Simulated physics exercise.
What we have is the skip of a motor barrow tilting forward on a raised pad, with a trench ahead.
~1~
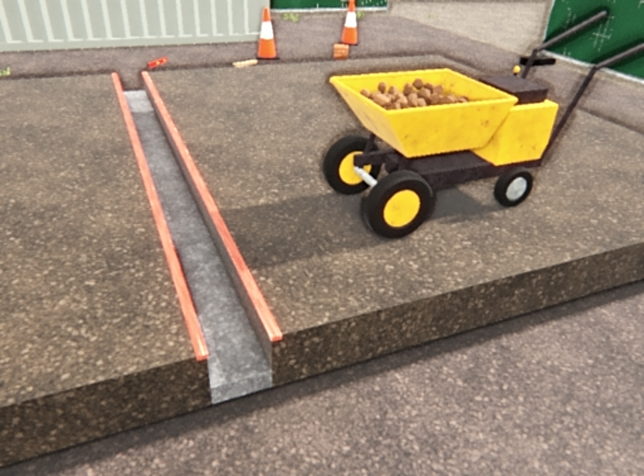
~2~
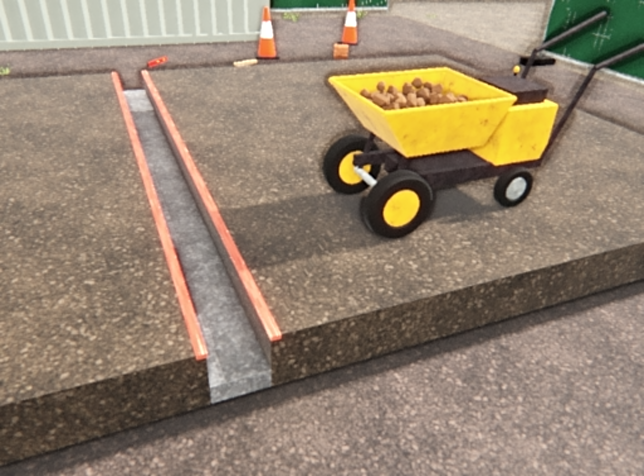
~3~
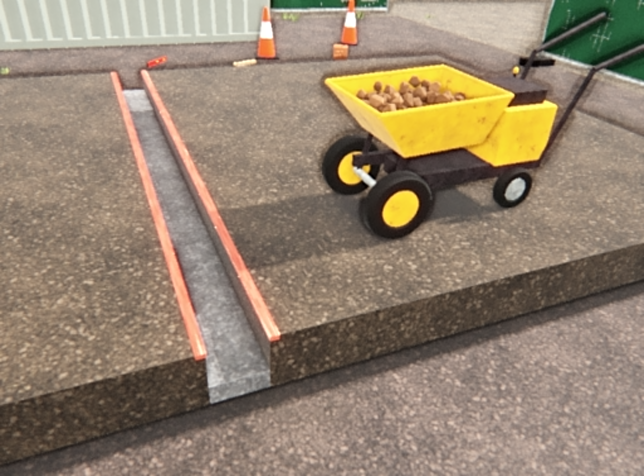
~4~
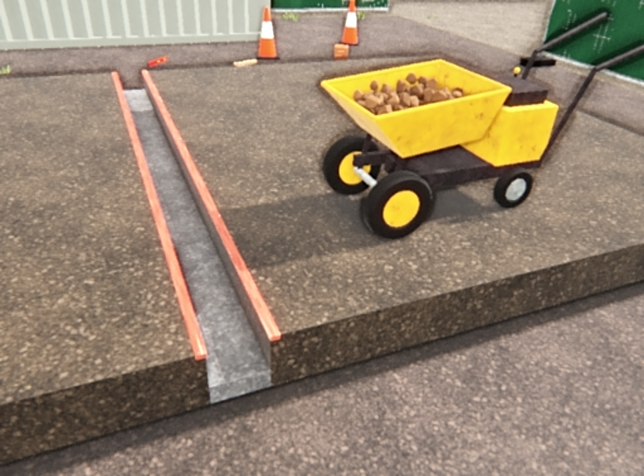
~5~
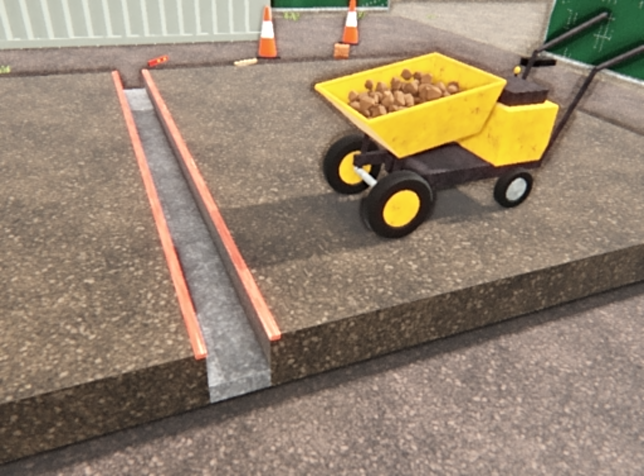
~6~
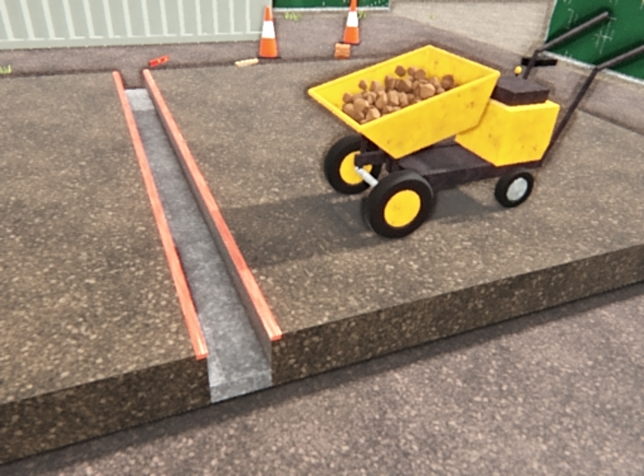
Yellow skip of a motor barrow loaded with brown clods tilting gradually forward to the left beside a narrow orange-edged trench.
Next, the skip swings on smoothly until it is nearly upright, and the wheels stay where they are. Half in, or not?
It catches only the smaller part.
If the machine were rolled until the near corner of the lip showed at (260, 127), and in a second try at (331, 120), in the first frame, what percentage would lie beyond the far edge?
About 80 and 0 per cent.
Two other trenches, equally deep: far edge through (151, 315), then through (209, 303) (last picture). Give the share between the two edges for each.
First some 40, then 30 per cent.
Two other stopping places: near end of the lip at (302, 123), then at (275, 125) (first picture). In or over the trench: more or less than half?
First the larger part, then under half.
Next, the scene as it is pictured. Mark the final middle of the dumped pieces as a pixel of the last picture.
Around (237, 232).
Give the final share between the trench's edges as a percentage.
Near 35 %.
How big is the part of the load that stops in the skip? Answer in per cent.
Close to 15 per cent.
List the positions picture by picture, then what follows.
In the first picture, lip of the skip (386, 114), level; top of the load (413, 103), clay clods; first edge of the trench (255, 293); far edge (188, 308), the trench under half as wide as the skip, and about half as deep as wide.
In the second picture, lip of the skip (384, 114), level; top of the load (412, 102).
In the third picture, lip of the skip (380, 116), tipped barely; top of the load (419, 94).
In the fourth picture, lip of the skip (375, 119), tipped a little; top of the load (429, 94).
In the fifth picture, lip of the skip (368, 123), tipped a little; top of the load (424, 91).
In the sixth picture, lip of the skip (360, 129), tipped clearly; top of the load (434, 83); first edge of the trench (255, 293); far edge (188, 307).
Just after the last frame, skip tipped steeply; every one in the skip.
A moment on, skip tipped right over; roughly half in the skip; roughly a third short of the trench; just a few in or heaped over the trench; just a few falling.
Further on, skip tipped right over; roughly a quarter in the skip; roughly half short of the trench; roughly a third in or heaped over the trench; just a few beyond it.
When it is over, skip tipped right over; roughly a quarter in the skip; roughly half short of the trench; roughly a third in or heaped over the trench; just a few beyond it.
